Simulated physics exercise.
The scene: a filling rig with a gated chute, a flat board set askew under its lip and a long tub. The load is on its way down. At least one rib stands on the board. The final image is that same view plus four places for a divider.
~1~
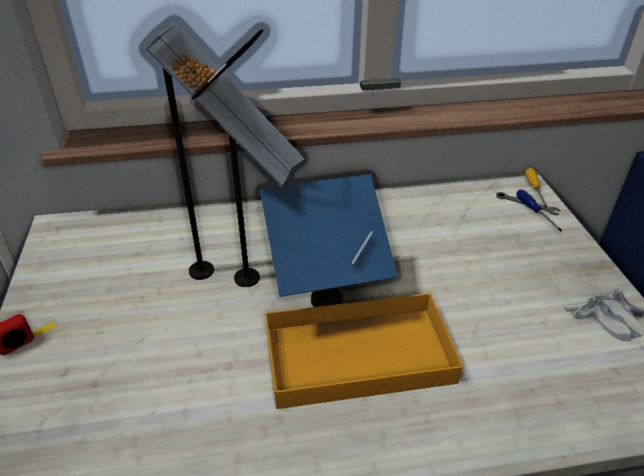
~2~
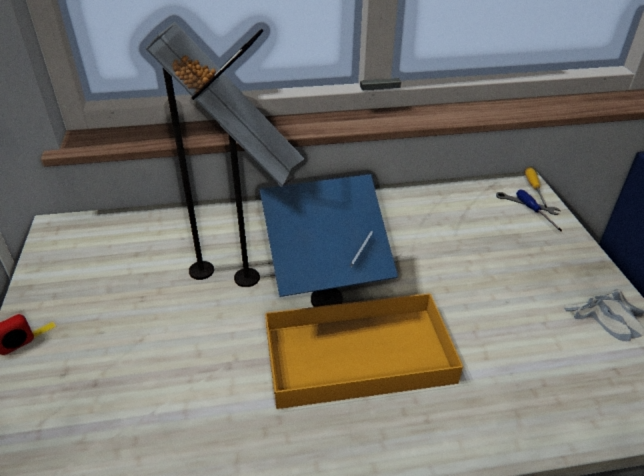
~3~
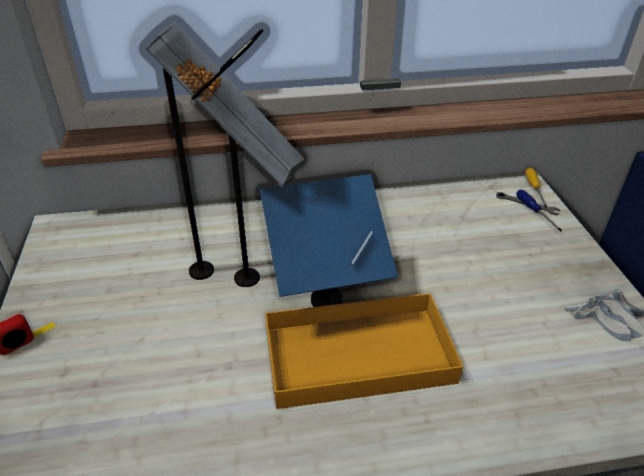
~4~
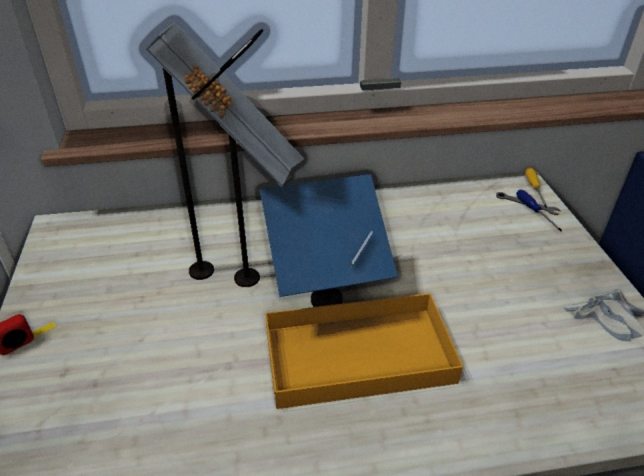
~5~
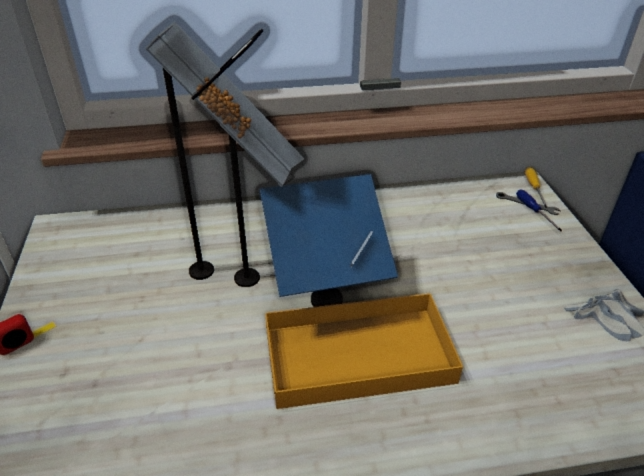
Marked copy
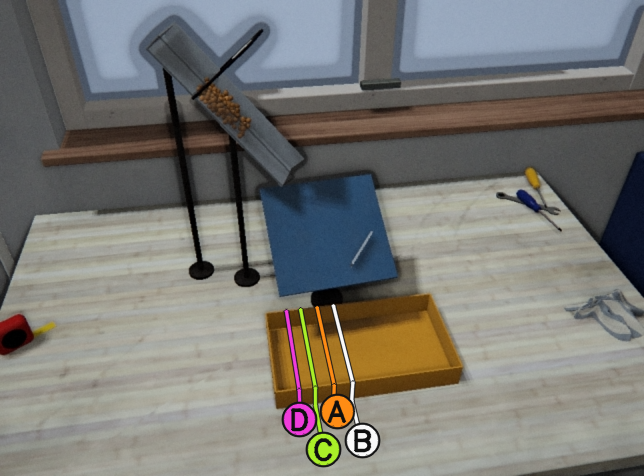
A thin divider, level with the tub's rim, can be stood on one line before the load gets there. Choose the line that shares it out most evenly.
B works best here.
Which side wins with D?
Right.
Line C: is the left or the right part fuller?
Right.
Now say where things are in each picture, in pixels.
The first picture shows load behind the gate near (196, 76), roasted chickpeas; lip of the chute near (287, 177), sloping fairly steeply.
The second picture shows middle of the board near (328, 232), tilted fairly steeply; middle of its low edge near (340, 286); of its high edge near (316, 181).
The third picture shows front corners of the tub near (276, 392) and (462, 366), empty; front of the load near (208, 99).
The fourth picture shows middle of the load near (213, 93); its front near (221, 116), close to a quarter of the way to the lip; rib from (372, 231) to (352, 263).
The fifth picture shows middle of the load near (225, 104); its front near (248, 126), close to half of the way to the lip.
On the marked copy, line A crosses the front rim at (334, 384); line B crosses the front rim at (352, 381); line C crosses the front rim at (315, 387); line D crosses the front rim at (299, 389).
For line A, of what is caught, a small share on the left of the divider, the bulk on the right.
For line B, of what is caught, close to half on the left of the divider, close to half on the right.
For line C, of what is caught, none at all on the left of the divider, the whole lot on the right.
For line D, of what is caught, none at all on the left of the divider, the whole lot on the right.
